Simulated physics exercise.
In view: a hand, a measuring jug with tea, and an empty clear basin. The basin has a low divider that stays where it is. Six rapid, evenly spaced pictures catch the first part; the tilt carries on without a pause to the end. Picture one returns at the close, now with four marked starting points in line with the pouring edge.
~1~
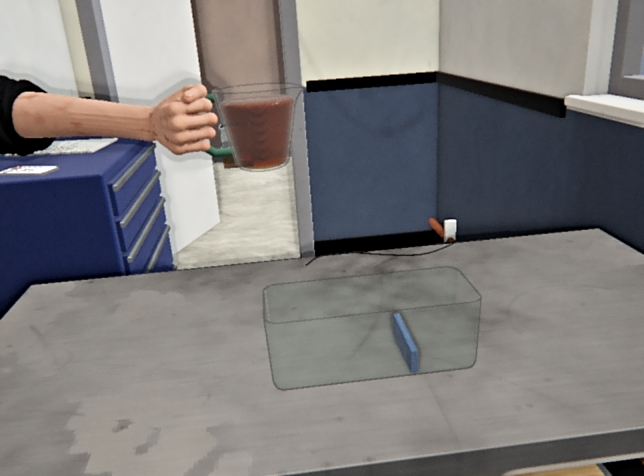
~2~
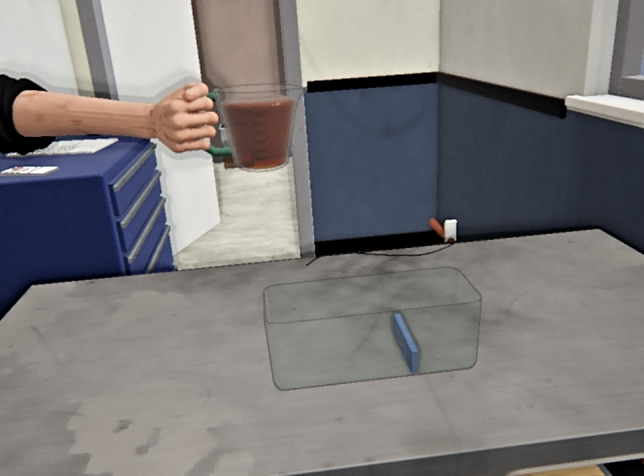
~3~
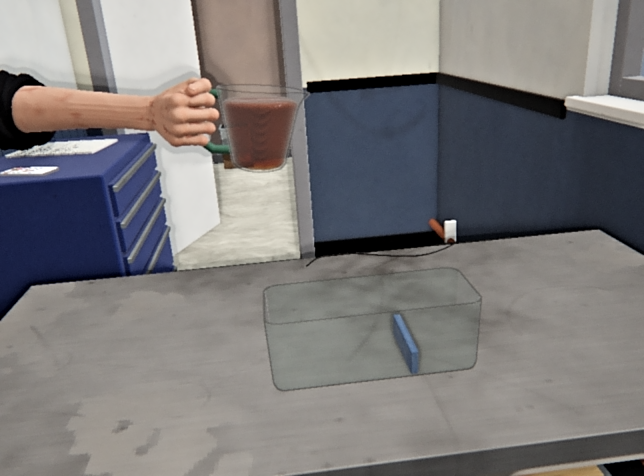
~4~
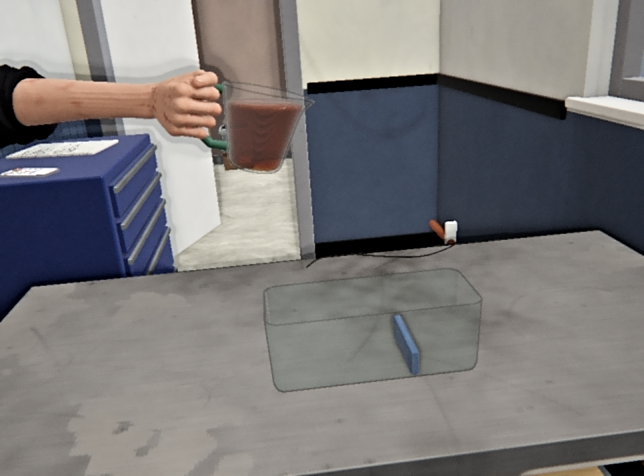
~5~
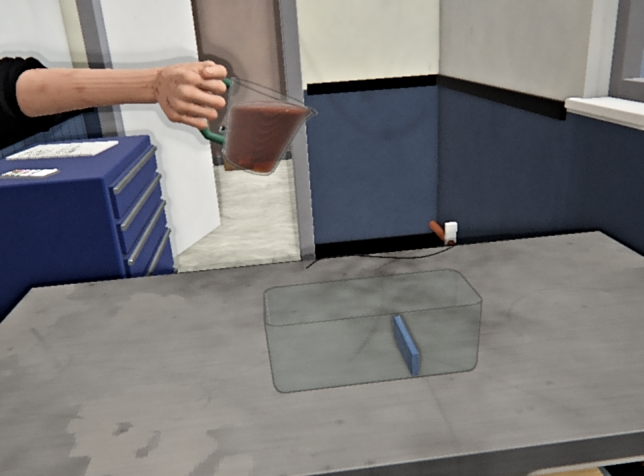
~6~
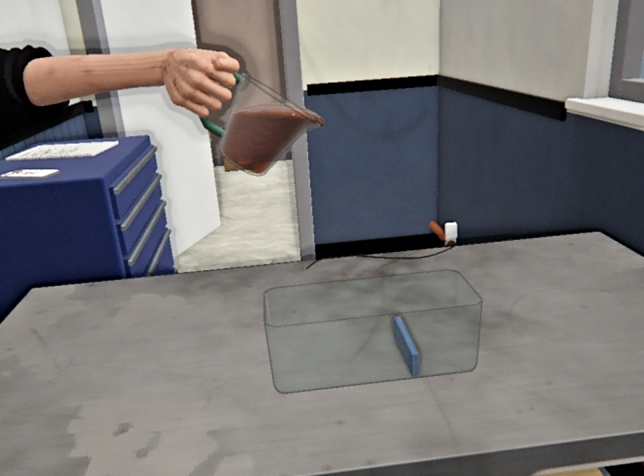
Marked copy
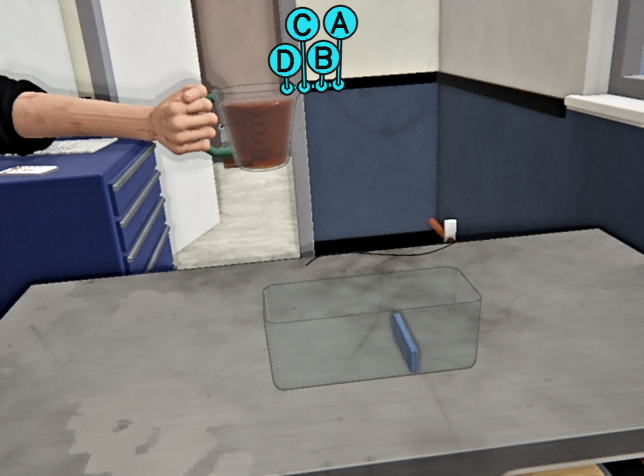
In a room with a grey table, a hand held a clear jug of reddish-brown liquid above and left of a clear basin, then steadily tilted it rightward until the liquid reached the lip.
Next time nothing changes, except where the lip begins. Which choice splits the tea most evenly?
Use spot A.
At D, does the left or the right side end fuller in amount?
More ends on the left.
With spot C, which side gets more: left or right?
More ends on the left.
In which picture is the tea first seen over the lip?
In picture 6.
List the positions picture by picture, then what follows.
In the first frame, upright, lip at (304, 86); basin from (273, 387) to (476, 363); top of the wall at (405, 331); nothing has left yet.
In the second frame, upright, lip at (305, 88); nothing has left yet.
In the third frame, tipped about 6°, lip at (308, 93); nothing has left yet.
In the fourth frame, tipped about 14°, lip at (313, 101); nothing has left yet.
In the fifth frame, tipped about 25°, lip at (317, 112); nothing has left yet.
In the sixth frame, tipped about 36°, lip at (319, 125); tea is over the lip, down to (319, 125).
On the marked copy, A at (338, 84); B at (321, 85); C at (304, 86); D at (287, 88).
With A, about 54 % ends left of the wall and 41 % right of it; 5 % is lost outside.
With B, about 73 % ends left of the wall and 15 % right of it; 12 % is lost outside.
With C, about 82 % ends left of the wall and 9 % right of it; 9 % is lost outside.
With D, about 80 % ends left of the wall and 14 % right of it; 7 % is lost outside.
